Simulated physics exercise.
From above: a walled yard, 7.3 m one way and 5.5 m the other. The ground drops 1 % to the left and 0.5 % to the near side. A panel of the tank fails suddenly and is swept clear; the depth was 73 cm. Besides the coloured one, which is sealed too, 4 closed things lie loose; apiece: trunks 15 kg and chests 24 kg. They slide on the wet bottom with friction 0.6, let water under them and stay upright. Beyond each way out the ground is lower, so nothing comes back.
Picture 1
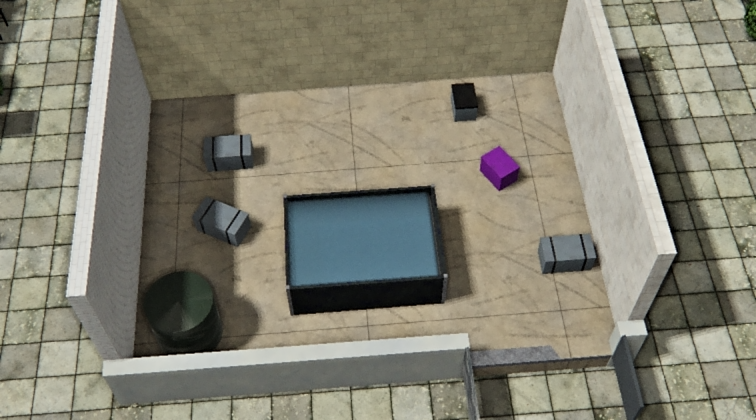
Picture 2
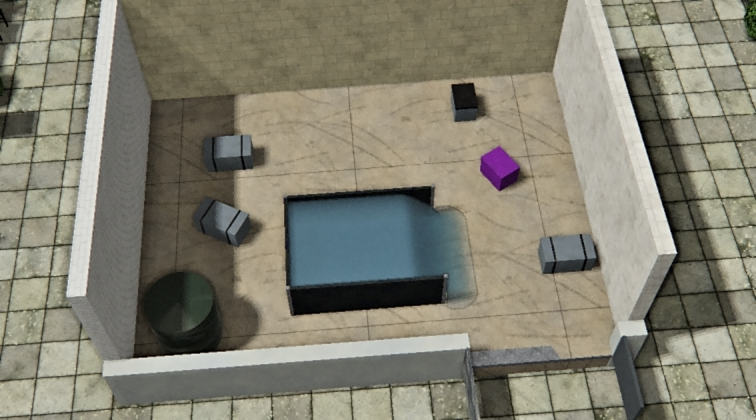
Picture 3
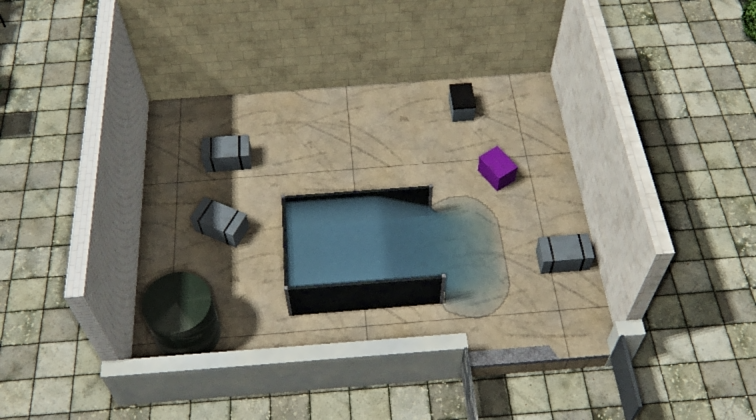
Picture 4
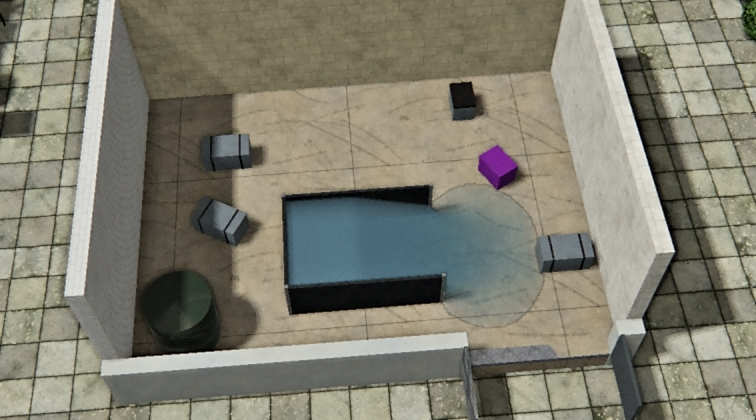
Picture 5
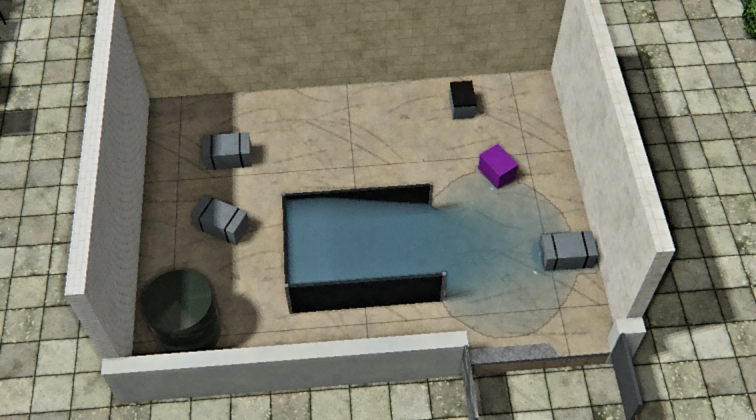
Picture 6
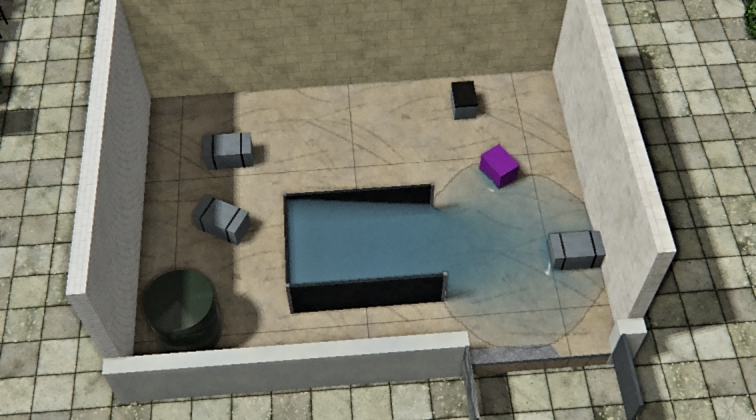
In a walled yard, water pours from a tank's right side and nudges a grey trunk.
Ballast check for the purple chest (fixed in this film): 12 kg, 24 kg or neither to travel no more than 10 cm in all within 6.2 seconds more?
For it, neither weight holds it.
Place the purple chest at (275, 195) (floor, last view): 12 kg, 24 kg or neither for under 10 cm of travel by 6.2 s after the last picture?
The smaller is enough.
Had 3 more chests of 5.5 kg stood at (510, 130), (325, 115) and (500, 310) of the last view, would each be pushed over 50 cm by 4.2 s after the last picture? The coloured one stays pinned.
In turn: Over, more, over.
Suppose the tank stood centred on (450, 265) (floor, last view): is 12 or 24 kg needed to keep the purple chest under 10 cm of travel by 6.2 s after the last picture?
Then only the larger load is enough.
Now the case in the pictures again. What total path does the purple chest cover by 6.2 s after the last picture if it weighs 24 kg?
Some 500 cm in all.
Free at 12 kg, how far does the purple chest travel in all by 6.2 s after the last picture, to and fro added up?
Some 700 cm in all.
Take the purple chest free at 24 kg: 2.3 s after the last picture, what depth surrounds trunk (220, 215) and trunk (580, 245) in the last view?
About 0 and 23 cm.
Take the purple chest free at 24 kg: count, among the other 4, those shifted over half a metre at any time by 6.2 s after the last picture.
2 of them.
Then, 0.6 s after the last picture the purple chest would be 32 cm from its start with 12 kg and 22 cm from its start with 24 kg; 6 cm of water round it then.
Then, 2.3 s after the last picture the purple chest would be 207 cm from its start with 12 kg and 120 cm from its start with 24 kg; 8 cm of water round it then.
Then, 4.2 s after the last picture the purple chest would be 333 cm from its start with 12 kg and 195 cm from its start with 24 kg; 12 cm of water round it then.
Then, 6.2 s after the last picture the purple chest would be 420 cm from its start with 12 kg and 341 cm from its start with 24 kg; 6 cm of water round it then.
